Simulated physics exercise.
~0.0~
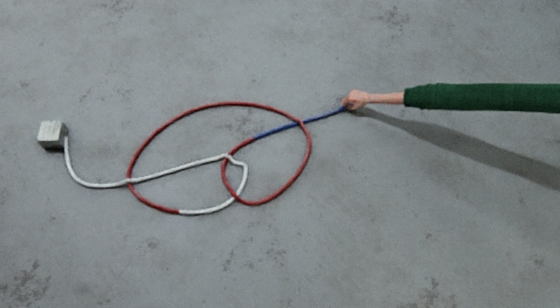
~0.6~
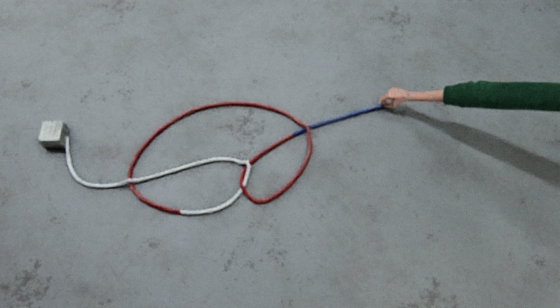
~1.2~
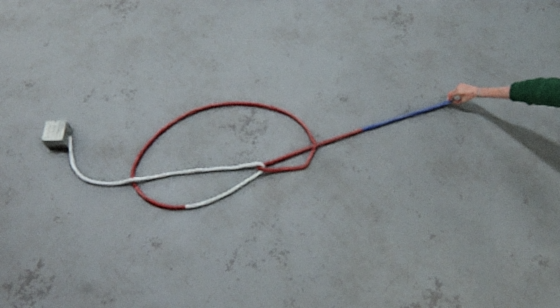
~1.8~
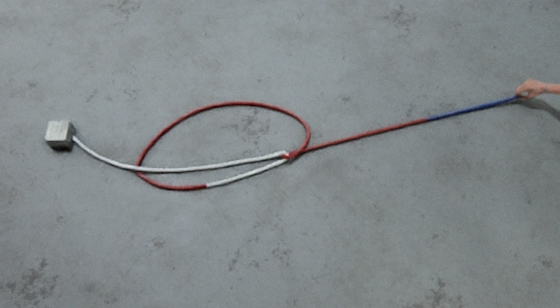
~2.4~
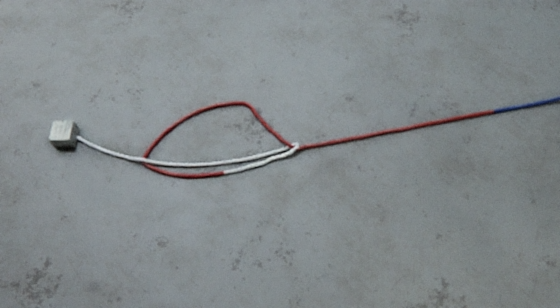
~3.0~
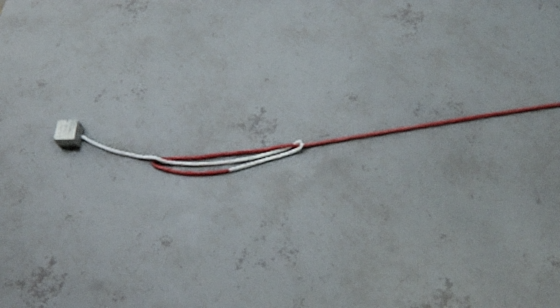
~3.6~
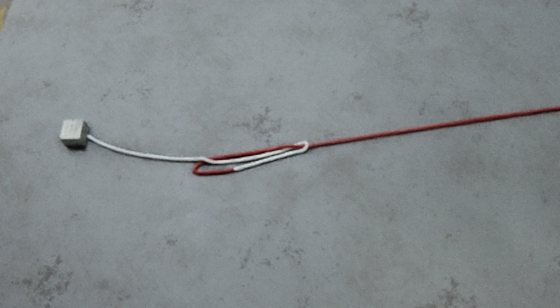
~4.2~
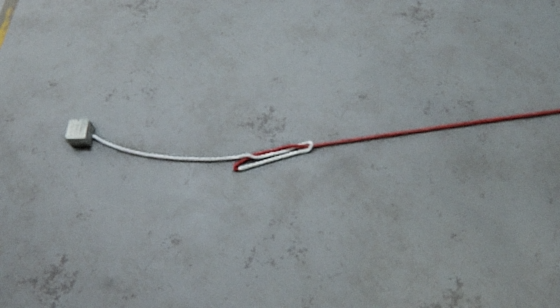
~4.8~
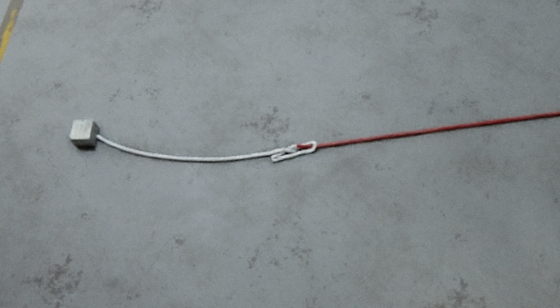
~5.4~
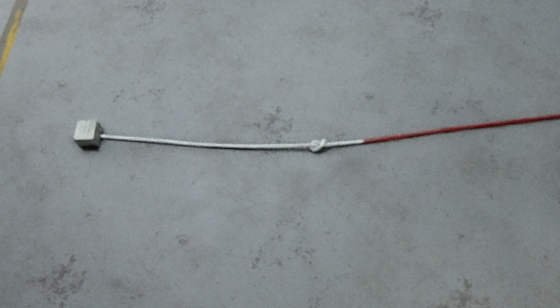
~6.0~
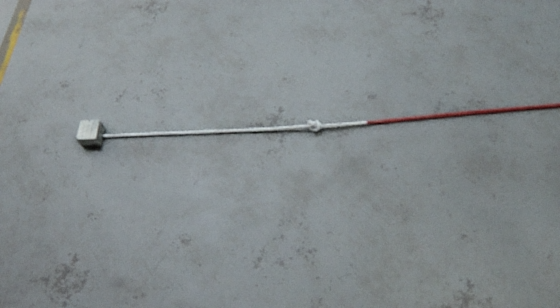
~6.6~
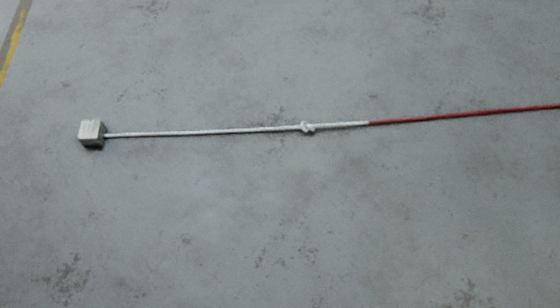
The clip shows a white, red and blue rope looped on a grey floor, tied to a small block at left, as a green-sleeved arm pulls the free end right out of view; the loops shrink and tighten into a small knot in the taut rope's white section.
